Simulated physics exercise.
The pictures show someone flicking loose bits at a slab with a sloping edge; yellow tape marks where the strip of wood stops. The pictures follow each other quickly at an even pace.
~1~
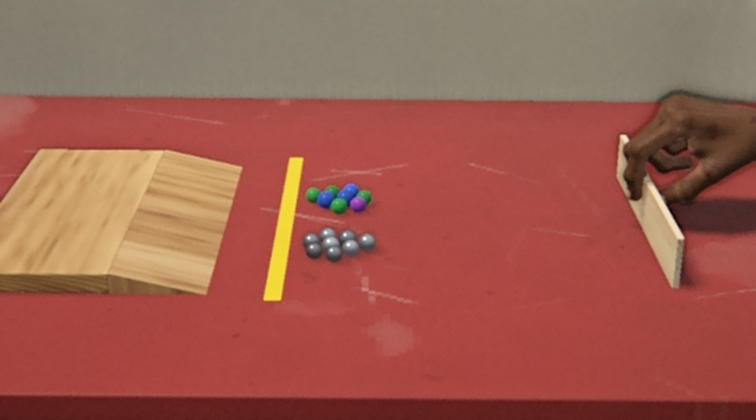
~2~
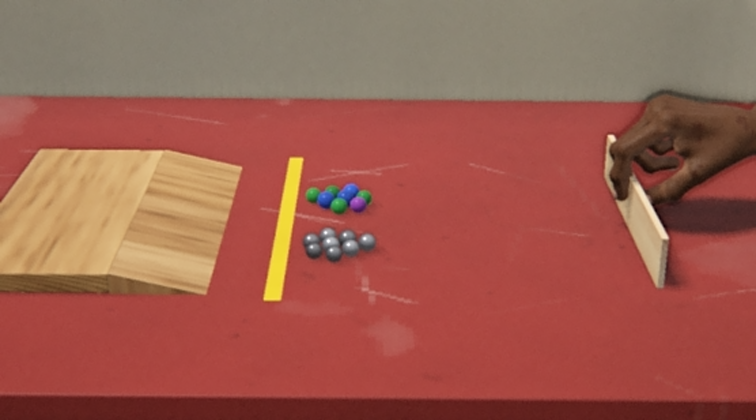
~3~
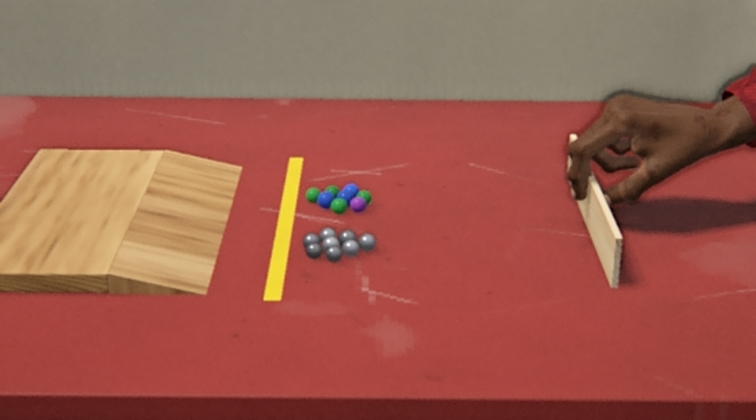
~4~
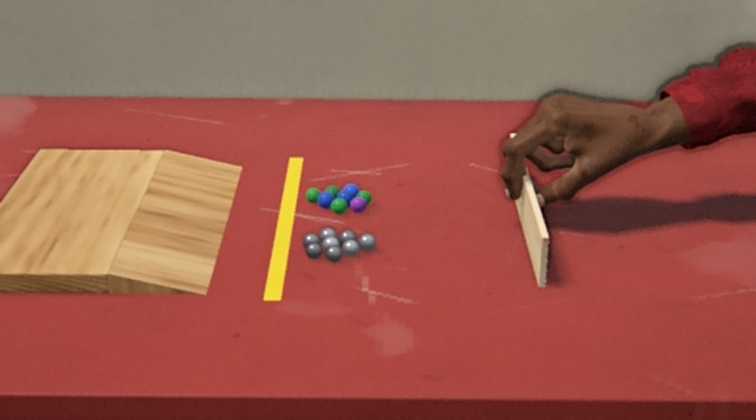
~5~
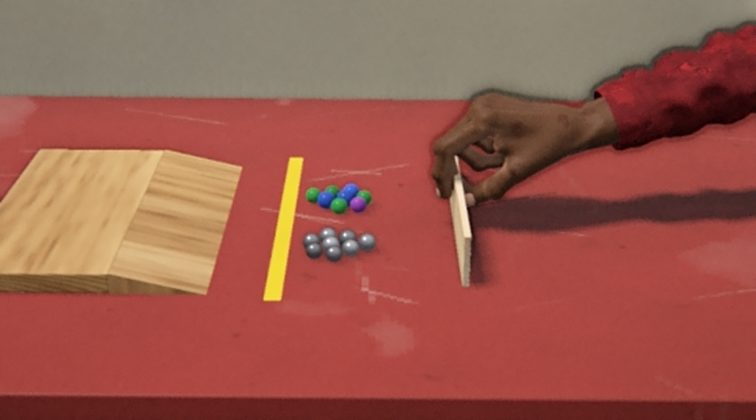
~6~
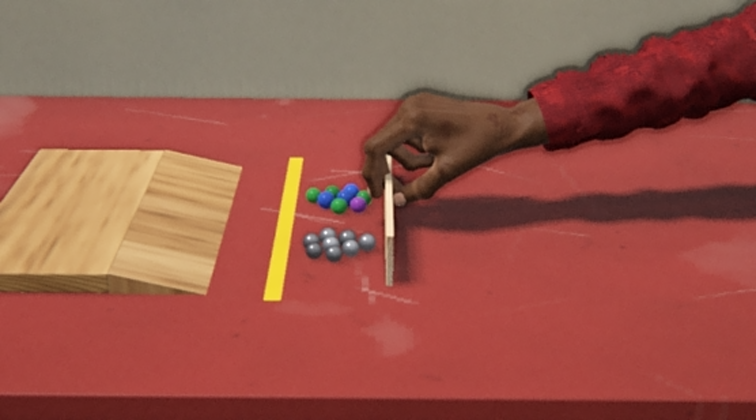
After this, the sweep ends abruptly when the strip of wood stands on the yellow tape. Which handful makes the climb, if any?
Here the nearer handful sends pieces over the top, and the farther handful sends pieces over the top.
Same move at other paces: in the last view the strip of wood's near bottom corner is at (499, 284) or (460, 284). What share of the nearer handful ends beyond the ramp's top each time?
In turn 90 and 100 in a hundred.
Then, 0.06 s past the last view, strip of wood still moving, near (316, 178); nearer handful all short of the ramp; farther handful all short of the ramp.
Then, 0.14 s past the last view, strip of wood stopped at the yellow tape; nearer handful most on the ramp, a small part short of the ramp; farther handful all on the ramp.
Then, 0.42 s past the last view, strip of wood stopped at the yellow tape; nearer handful all past the top; farther handful all past the top.
Finally, strip of wood stopped at the yellow tape; nearer handful all past the top; farther handful all past the top.
